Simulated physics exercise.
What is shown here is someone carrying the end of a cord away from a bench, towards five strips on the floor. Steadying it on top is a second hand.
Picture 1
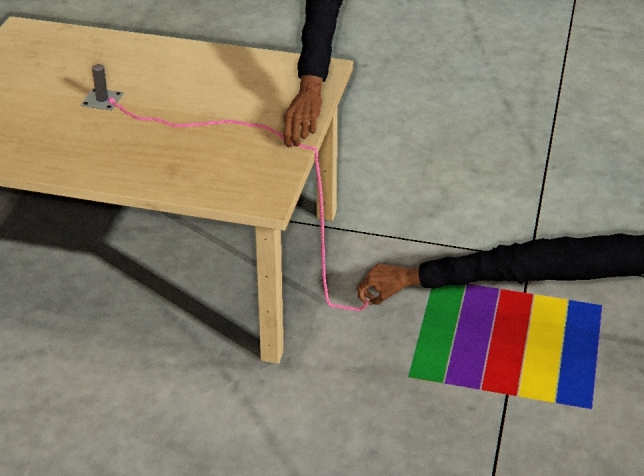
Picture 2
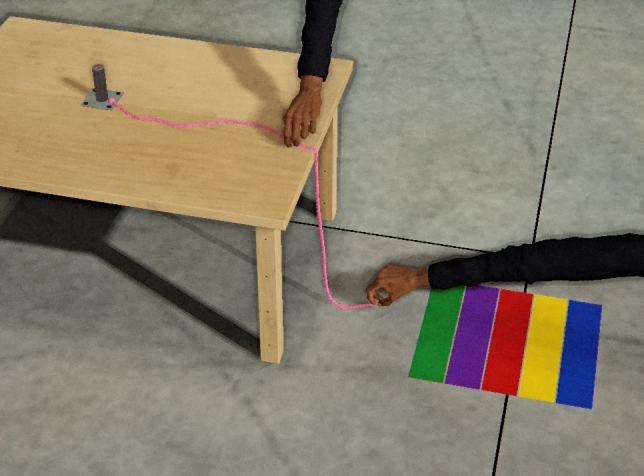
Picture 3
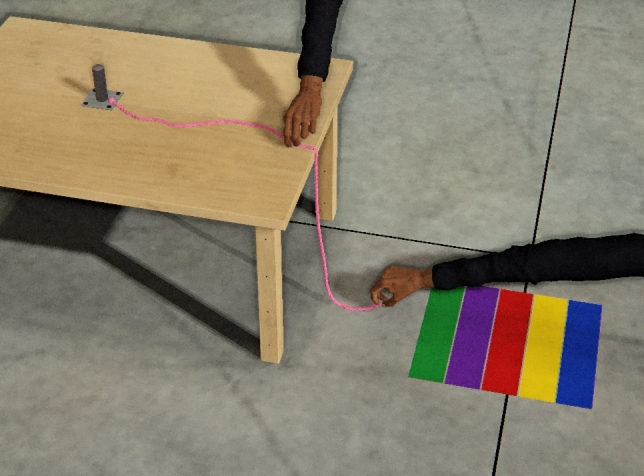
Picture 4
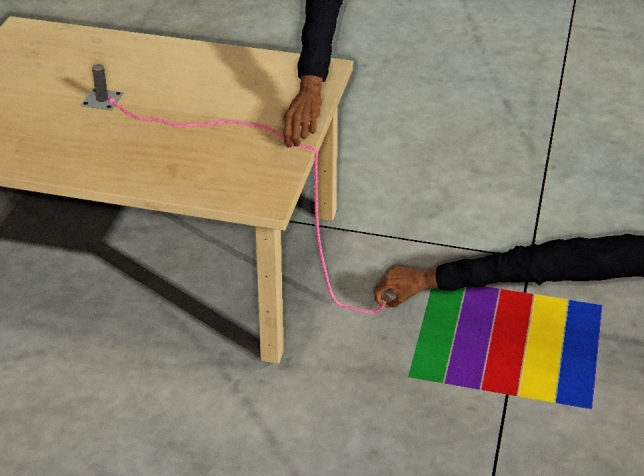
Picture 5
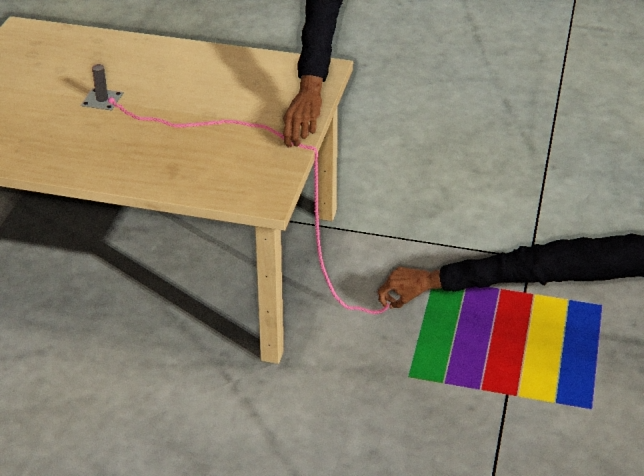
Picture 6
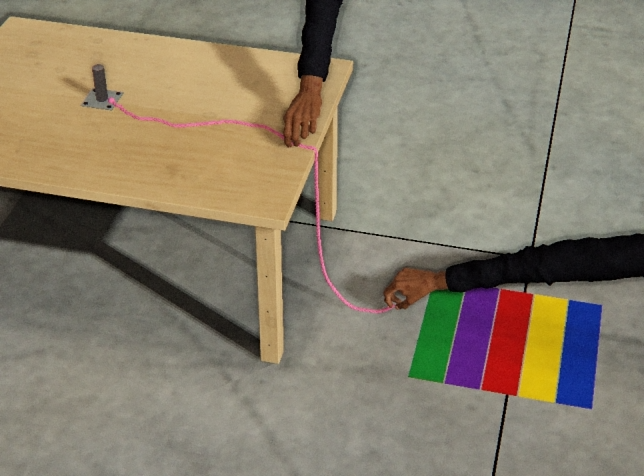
A hand holding the end of a pink cord moves slightly to the right near the green edge of five coloured strips on the floor, while another hand stays resting on the wooden bench beside the cord.
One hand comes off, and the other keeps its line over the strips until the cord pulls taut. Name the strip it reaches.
The red strip.
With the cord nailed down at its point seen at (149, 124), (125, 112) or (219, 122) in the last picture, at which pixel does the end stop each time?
First try around (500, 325), second around (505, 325), third around (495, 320).
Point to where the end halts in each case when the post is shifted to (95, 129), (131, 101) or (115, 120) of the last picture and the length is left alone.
Going through them in sequence: (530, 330), (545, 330) and finally (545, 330).
A little later, end near (454, 315); over green.
Next, end near (490, 321); over purple.
When it is tight, end near (512, 325); over red. It halts on the red strip.
